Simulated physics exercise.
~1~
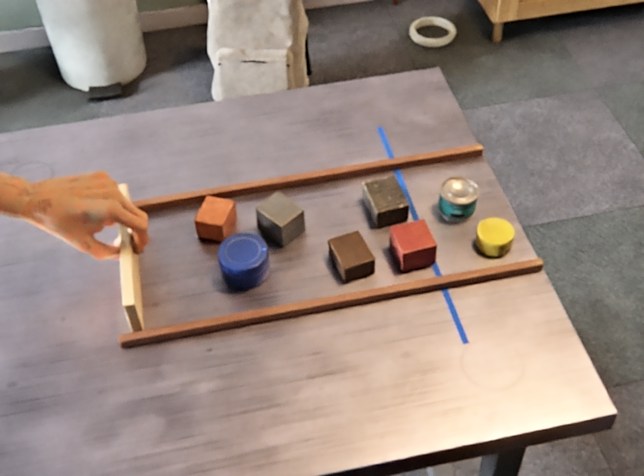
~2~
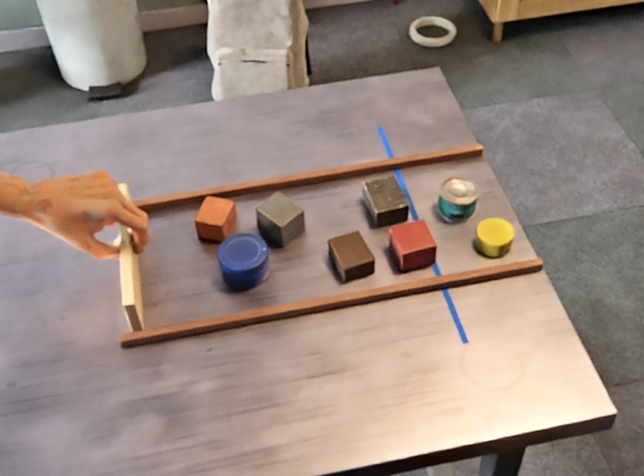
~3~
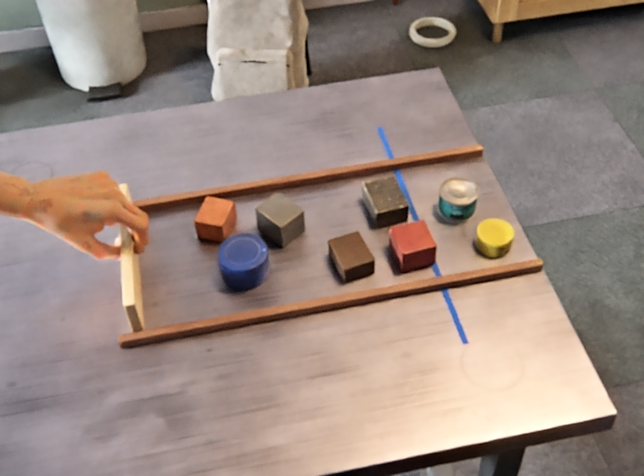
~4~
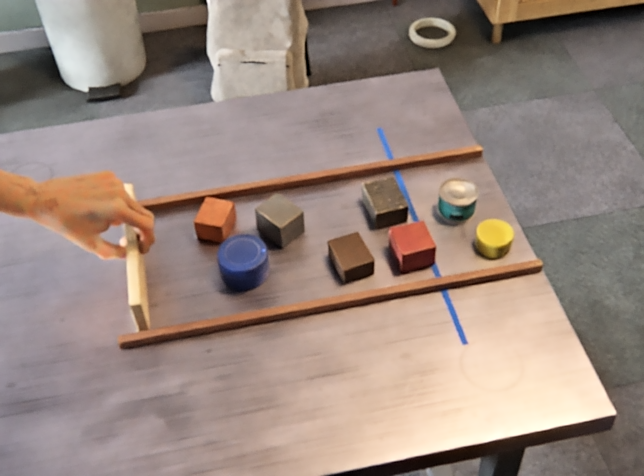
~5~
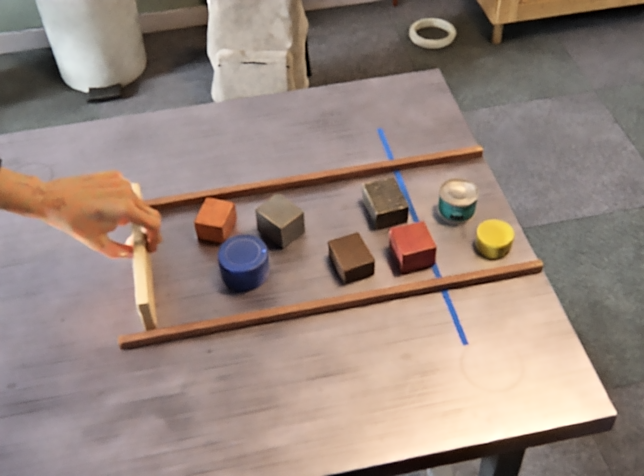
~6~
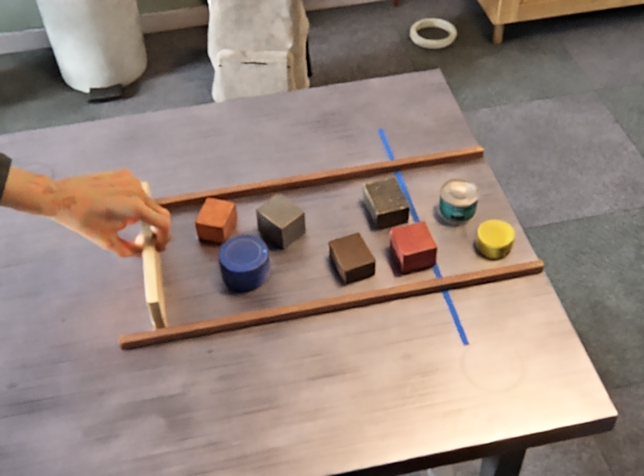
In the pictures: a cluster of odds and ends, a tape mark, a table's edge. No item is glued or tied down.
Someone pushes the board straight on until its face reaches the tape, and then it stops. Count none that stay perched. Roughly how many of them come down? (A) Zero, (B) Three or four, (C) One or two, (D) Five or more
Answer: C.
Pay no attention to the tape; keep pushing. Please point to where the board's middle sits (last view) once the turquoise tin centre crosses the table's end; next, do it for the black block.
The middle would be close to (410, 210) and then close to (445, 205).
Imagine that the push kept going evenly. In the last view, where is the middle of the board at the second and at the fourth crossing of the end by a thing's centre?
At (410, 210) for the second, at (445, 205) for the fourth.
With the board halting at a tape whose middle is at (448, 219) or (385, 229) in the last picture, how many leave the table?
Ending up on the floor: First try 3, second try 0.
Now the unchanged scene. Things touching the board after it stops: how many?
Count recorded: 2.
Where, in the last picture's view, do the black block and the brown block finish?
(484, 196), and the other (487, 239).
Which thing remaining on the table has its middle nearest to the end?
Answer: The red block.
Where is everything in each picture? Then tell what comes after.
The first frame shows yellow tub (495, 237); turquoise tin (458, 199); red block (413, 245); board (130, 256); tape (418, 222).
The second frame shows turquoise tin (458, 199); grey block (281, 219).
The third frame shows red block (413, 246); orange block (216, 219).
The fourth frame shows yellow tub (494, 238); black block (385, 202).
The fifth frame shows turquoise tin (458, 201); blue lid (244, 263).
The sixth frame shows yellow tub (495, 239); turquoise tin (459, 201); red block (413, 247); board (152, 254); tape (418, 224).
Soon after, none off yet; yellow tub at rest near (495, 239); turquoise tin at rest near (459, 201); red block at rest near (413, 247).
Then, none off yet; yellow tub at rest near (495, 239); turquoise tin at rest near (459, 201); red block moving near (420, 247).
Further on, none off yet; yellow tub moved about its own width near (524, 234); turquoise tin moved about its own width near (488, 201); red block moved well along near (486, 246).
At rest, the number that fall off is one or two; fallen, turquoise tin and yellow tub.
